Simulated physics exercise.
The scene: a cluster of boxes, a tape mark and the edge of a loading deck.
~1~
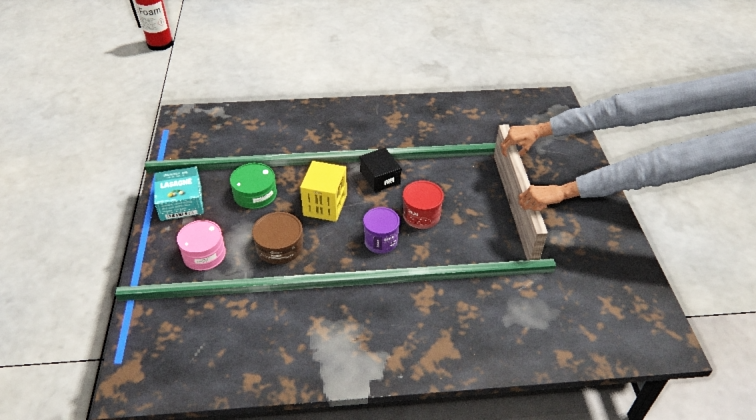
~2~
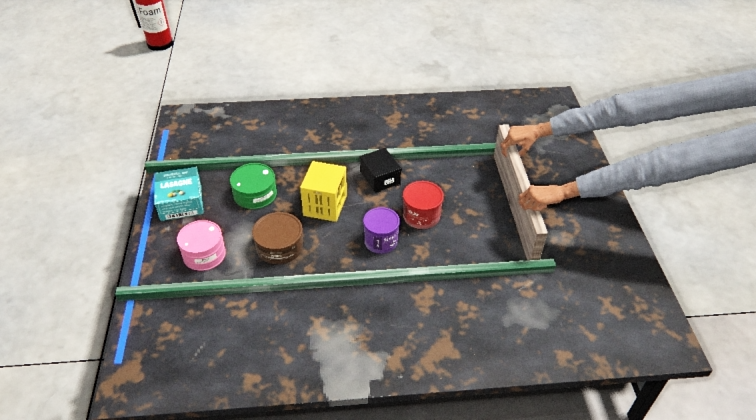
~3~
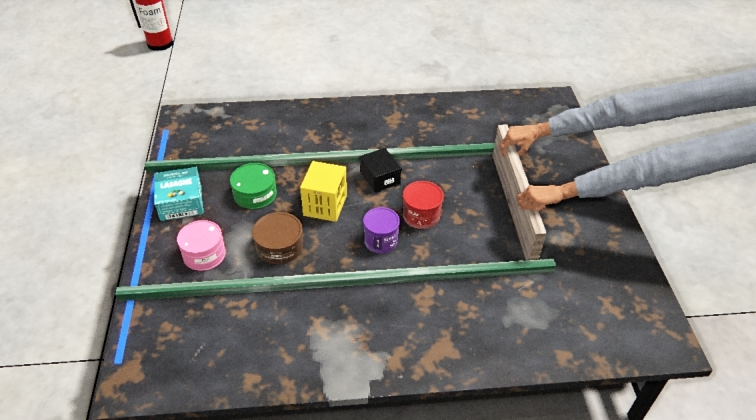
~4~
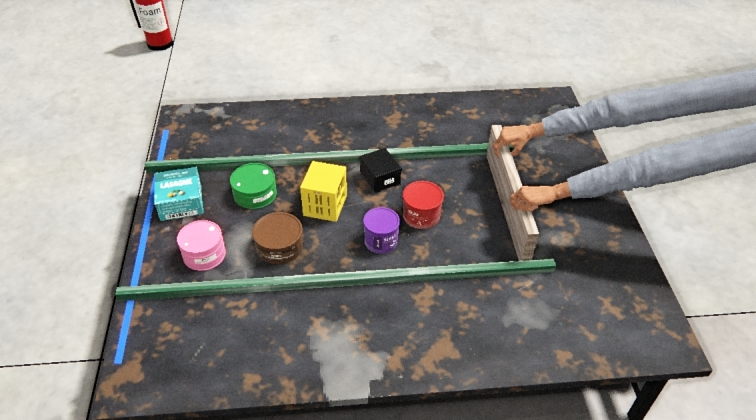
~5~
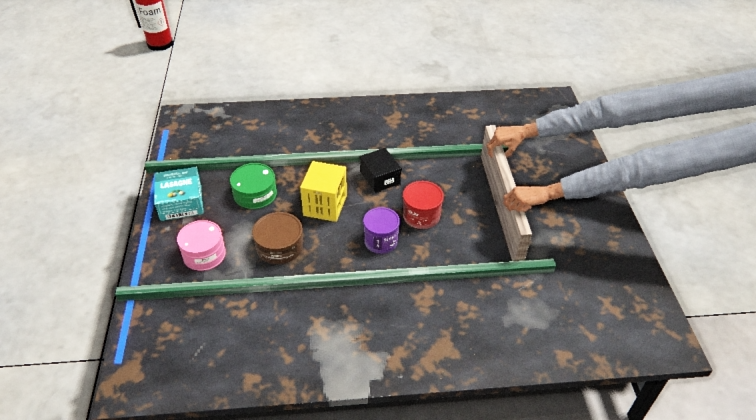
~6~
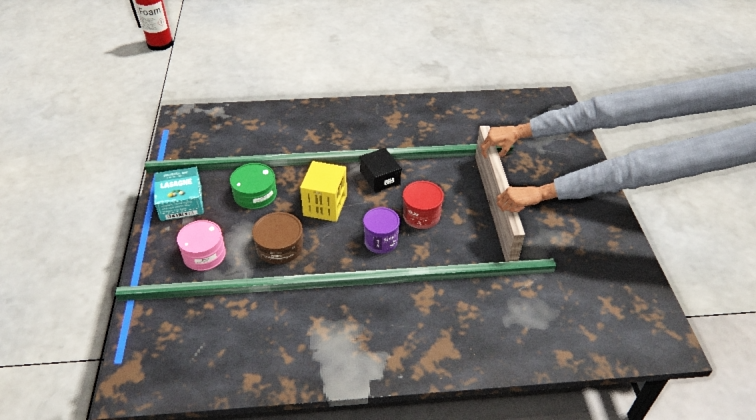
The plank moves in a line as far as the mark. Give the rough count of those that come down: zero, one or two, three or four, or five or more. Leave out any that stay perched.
Here the number that fall off is five or more.
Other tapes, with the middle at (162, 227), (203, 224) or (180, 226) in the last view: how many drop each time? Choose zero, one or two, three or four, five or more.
For each place: At least five; just one or two; three to four.
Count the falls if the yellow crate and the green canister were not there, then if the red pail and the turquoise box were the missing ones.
6 in the first case, 6 in the second.
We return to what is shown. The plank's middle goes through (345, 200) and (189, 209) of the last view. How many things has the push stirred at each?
The counts are 4 and 8.
Soon after, none off yet; turquoise box at rest near (179, 194); pink canister at rest near (202, 245); green canister at rest near (254, 186).
At rest, the number that fall off is five or more; fallen, red pail, black tote, purple pail, yellow crate, brown pail, green canister, pink canister and turquoise box.
